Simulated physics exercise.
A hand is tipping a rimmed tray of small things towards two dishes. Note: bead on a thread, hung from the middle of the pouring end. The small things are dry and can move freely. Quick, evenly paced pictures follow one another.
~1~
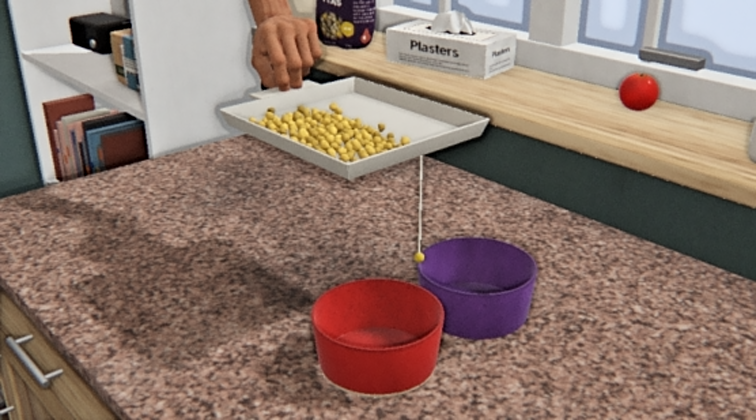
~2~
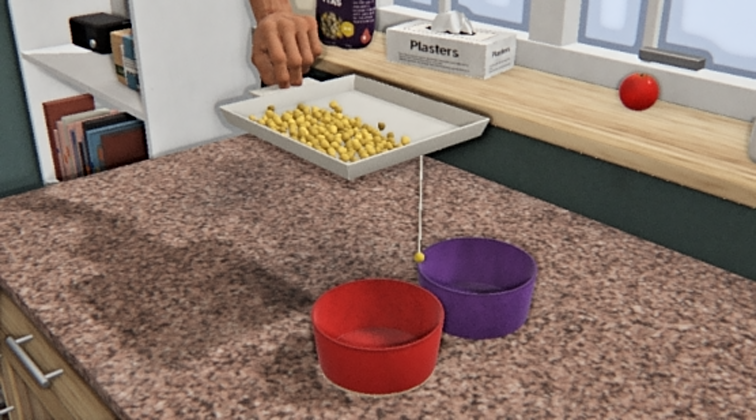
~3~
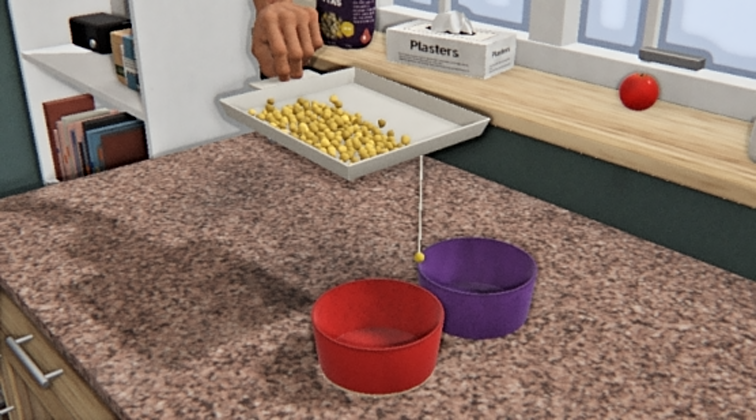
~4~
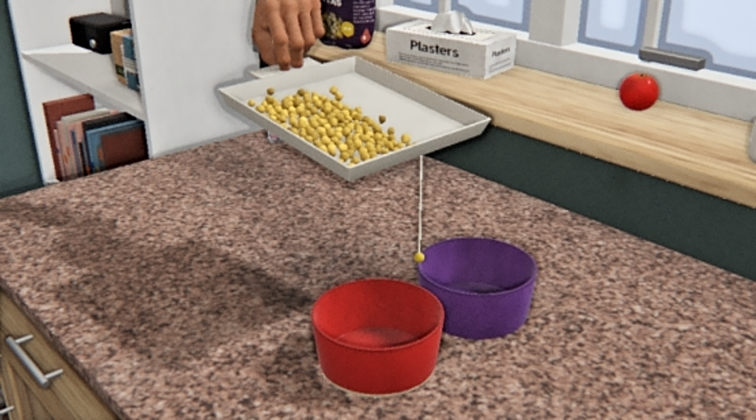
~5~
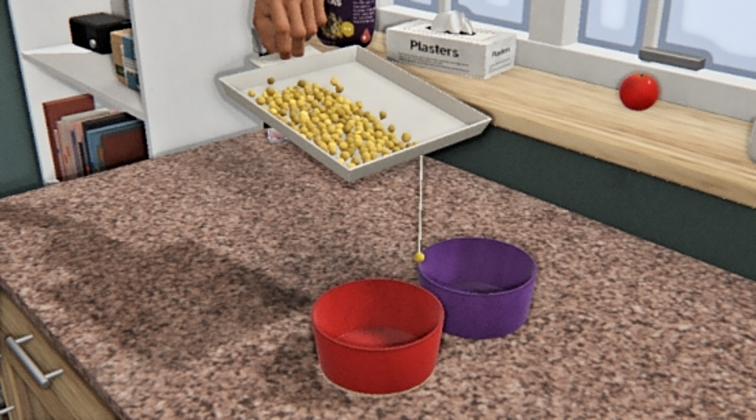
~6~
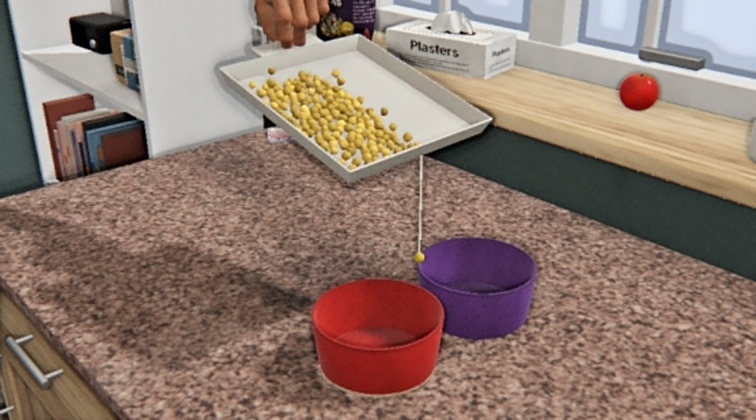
In this clip, a hand gradually raises the back of a rimmed white tray holding small yellow balls, tilting it towards the viewer above a red dish and a purple dish, while a bead hangs still on a thread.
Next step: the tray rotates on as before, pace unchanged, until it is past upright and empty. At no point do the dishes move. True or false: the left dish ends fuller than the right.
True.
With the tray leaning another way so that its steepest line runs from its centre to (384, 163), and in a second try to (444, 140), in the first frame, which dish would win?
The first slope favours the dish to the left, the second the dish to the right.
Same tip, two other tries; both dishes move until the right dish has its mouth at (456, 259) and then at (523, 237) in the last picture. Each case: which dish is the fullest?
The dish to the left; the dish to the left.
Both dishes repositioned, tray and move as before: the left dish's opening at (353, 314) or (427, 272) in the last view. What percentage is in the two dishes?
It would be roughly 80 per cent in the first placement and roughly 40 per cent in the second.
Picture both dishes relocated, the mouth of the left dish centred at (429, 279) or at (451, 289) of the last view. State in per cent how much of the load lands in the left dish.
First try: Roughly 50 per cent; second try: Roughly 50 per cent.
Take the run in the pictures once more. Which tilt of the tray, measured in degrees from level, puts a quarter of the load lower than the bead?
Approx. 85° from level.
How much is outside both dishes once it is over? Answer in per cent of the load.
My guess is about 10 percent.
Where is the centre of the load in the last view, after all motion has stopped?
Close to (393, 355) in the last picture.
Soon after the last picture, tray tipped steeply; nearly all on the tray; a stray few in the left dish; a stray few in the air.
A little later, tray tipped right over; a stray few on the tray; about two thirds in the left dish; a small part in the right dish; a small part outside both; about a quarter in the air.
Later still, tray tipped past a quarter turn; most in the left dish; about a quarter in the right dish; a small part outside both.
At rest, tray tipped past a quarter turn; most in the left dish; about a quarter in the right dish; a small part outside both.
